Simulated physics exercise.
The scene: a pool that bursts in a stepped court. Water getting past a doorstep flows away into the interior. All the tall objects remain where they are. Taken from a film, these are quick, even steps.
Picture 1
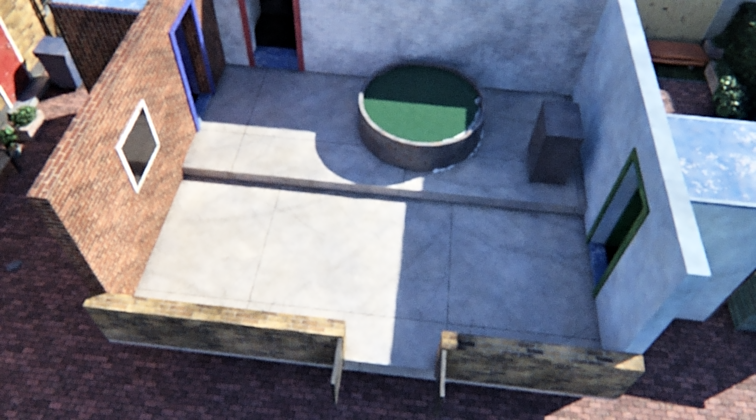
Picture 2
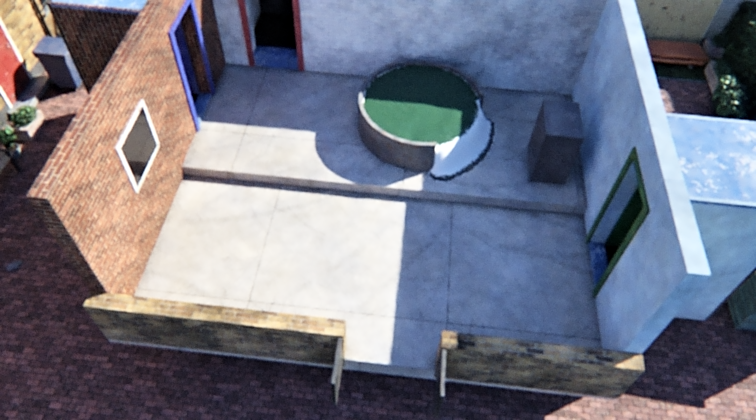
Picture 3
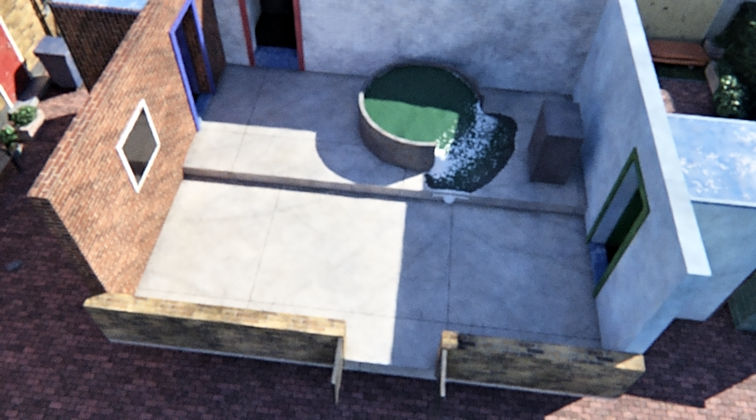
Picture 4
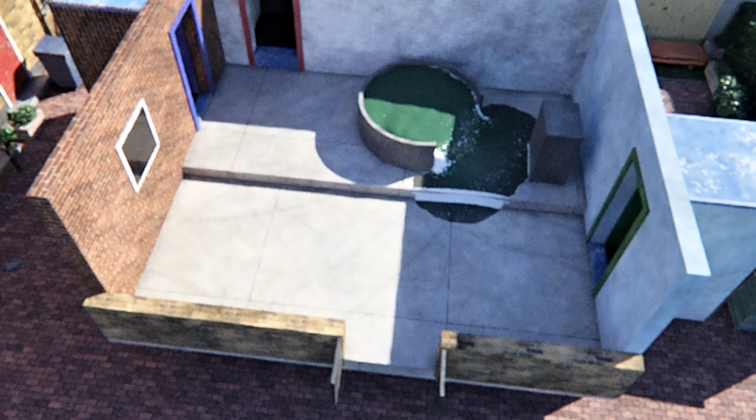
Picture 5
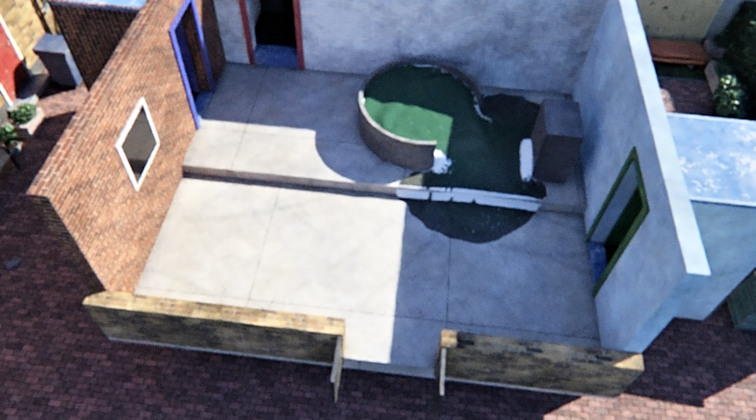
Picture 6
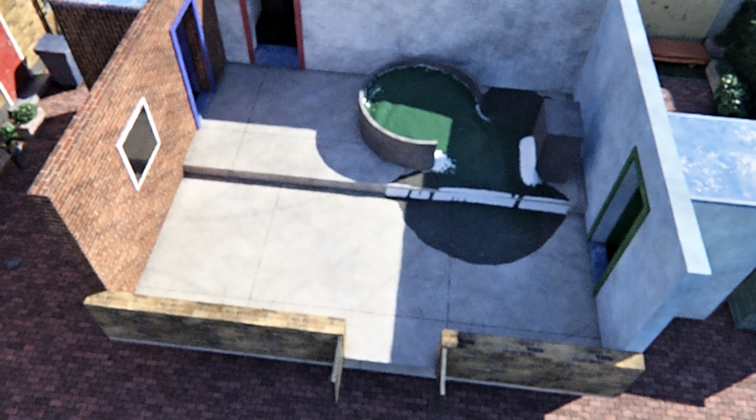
Green water bursts from the round pool's right side, spreads across the court and spills down the step.
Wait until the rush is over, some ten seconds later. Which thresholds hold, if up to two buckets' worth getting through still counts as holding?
The green door does not hold; the blue door holds; the red door holds.
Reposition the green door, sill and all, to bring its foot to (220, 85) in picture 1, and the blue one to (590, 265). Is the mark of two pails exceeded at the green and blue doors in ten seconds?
The green one never reaches the limit, and the blue one spills past the mark.
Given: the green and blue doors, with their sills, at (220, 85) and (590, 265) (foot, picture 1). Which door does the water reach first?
It's the blue one.
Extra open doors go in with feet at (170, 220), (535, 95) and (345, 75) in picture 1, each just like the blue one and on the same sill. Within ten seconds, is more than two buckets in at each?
Checking each in order, the first beats the threshold, the second beats the threshold, and the third misses the threshold.
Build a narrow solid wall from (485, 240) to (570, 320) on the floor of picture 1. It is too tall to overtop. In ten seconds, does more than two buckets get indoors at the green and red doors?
Result - the green door tops the threshold, and the red door remains within bounds.
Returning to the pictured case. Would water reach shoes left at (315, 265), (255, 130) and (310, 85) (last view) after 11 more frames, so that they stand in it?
Point by point: Not yet wet, not yet wet, not yet wet.
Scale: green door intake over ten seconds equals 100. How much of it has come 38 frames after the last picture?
Near 95 in a hundred.
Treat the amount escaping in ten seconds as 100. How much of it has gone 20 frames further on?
Around 25 % of the total, roughly.
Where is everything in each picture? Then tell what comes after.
Still water in the round pool at (422, 103), in the first frame.
The front is at (486, 121), out from the gap at (470, 145), in the second frame.
Water pours out at (471, 146) and has run to (506, 119), in the third frame.
The front is at (534, 123), out from the gap at (470, 147), in the fourth frame.
Water pours out at (470, 146) and has run to a hidden place, in the fifth frame.
The front is at a hidden place, out from the gap at (471, 145), in the sixth frame.
A moment on, water covers 30 % of the floor; the green door under two buckets in, the blue door not reached, the red door not reached.
Next, water covers 30 % of the floor; the green door over two buckets in, the blue door not reached, the red door not reached.
Then, water covers 40 % of the floor; the green door over two buckets in, the blue door not reached, the red door not reached.
Later, water covers 70 % of the floor; the green door over two buckets in, the blue door not reached, the red door wet at the sill, nothing in.
In the end, water covers 75 % of the floor; the green door over two buckets in, the blue door wet at the sill, nothing in, the red door wet at the sill, nothing in.
